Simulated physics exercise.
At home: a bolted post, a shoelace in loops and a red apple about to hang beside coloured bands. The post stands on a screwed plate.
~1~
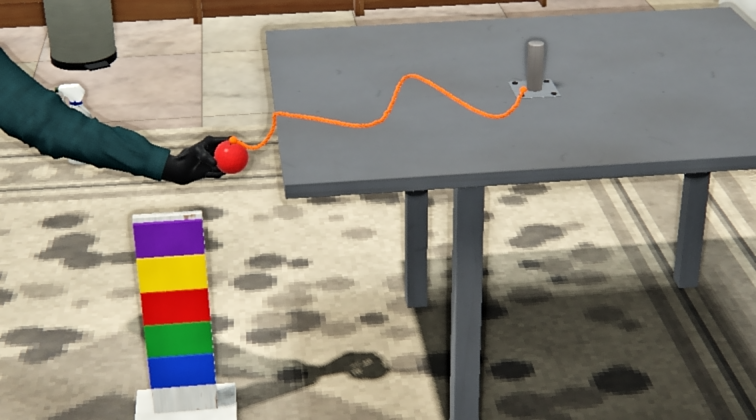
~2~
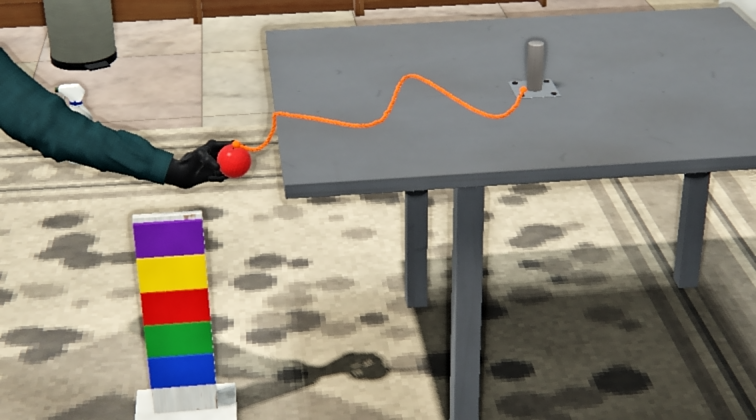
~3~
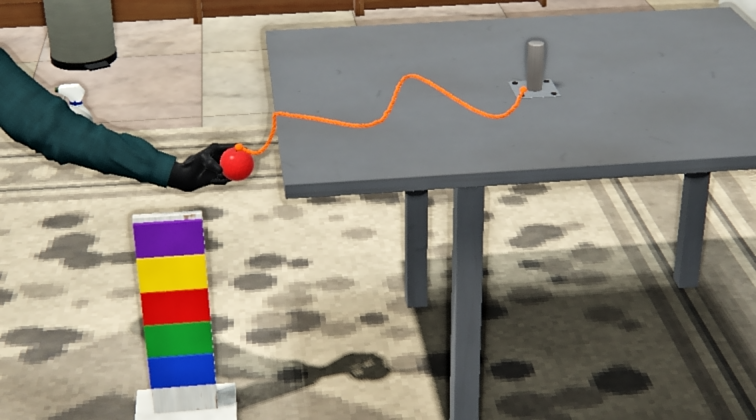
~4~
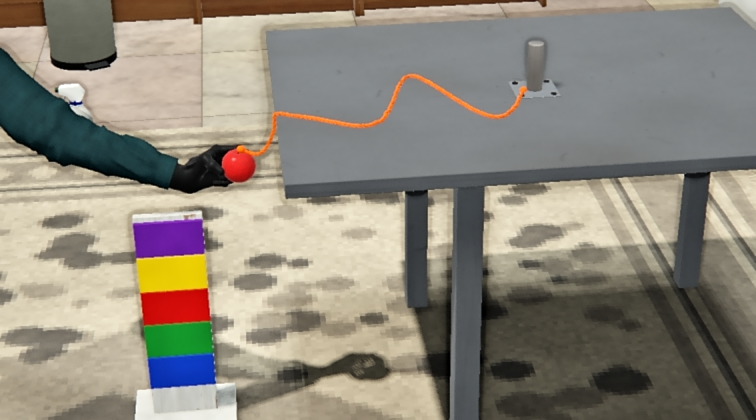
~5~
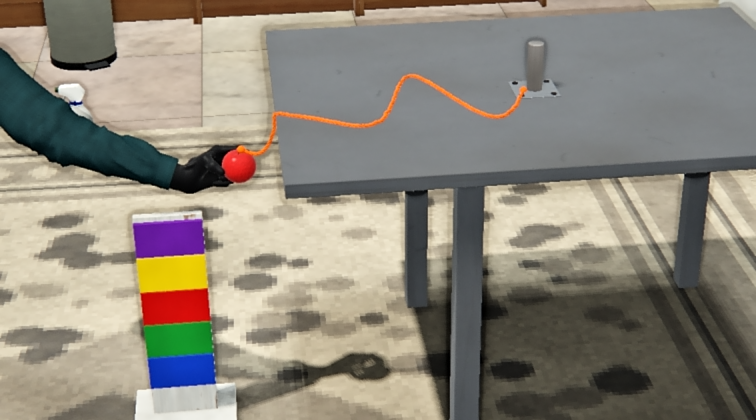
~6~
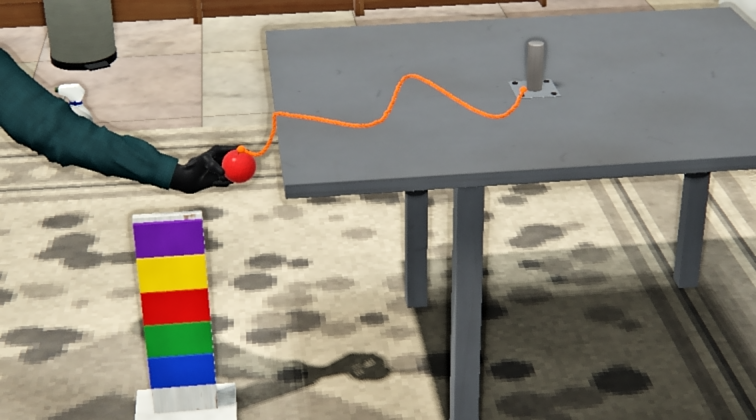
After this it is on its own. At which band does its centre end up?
The blue one.
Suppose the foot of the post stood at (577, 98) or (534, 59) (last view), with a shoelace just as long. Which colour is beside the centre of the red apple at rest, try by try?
Taking them in turn: Green; green.
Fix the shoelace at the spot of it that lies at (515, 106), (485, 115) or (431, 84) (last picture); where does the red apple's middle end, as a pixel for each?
In that order: (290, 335), (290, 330) and (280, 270).
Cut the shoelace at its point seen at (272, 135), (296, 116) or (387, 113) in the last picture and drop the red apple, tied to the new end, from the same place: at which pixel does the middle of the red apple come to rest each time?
Try by try, around (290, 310), (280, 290) and (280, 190).
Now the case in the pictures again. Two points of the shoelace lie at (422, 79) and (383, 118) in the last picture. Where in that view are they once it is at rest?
About (325, 108), and the other about (279, 191).
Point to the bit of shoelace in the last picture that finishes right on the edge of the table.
It lies at about (398, 88).
Early on, apple near (268, 335); level with green.
Midway, apple near (299, 356); level with blue.
Finally, apple near (290, 360); level with blue. The shoelace holds its middle at blue.
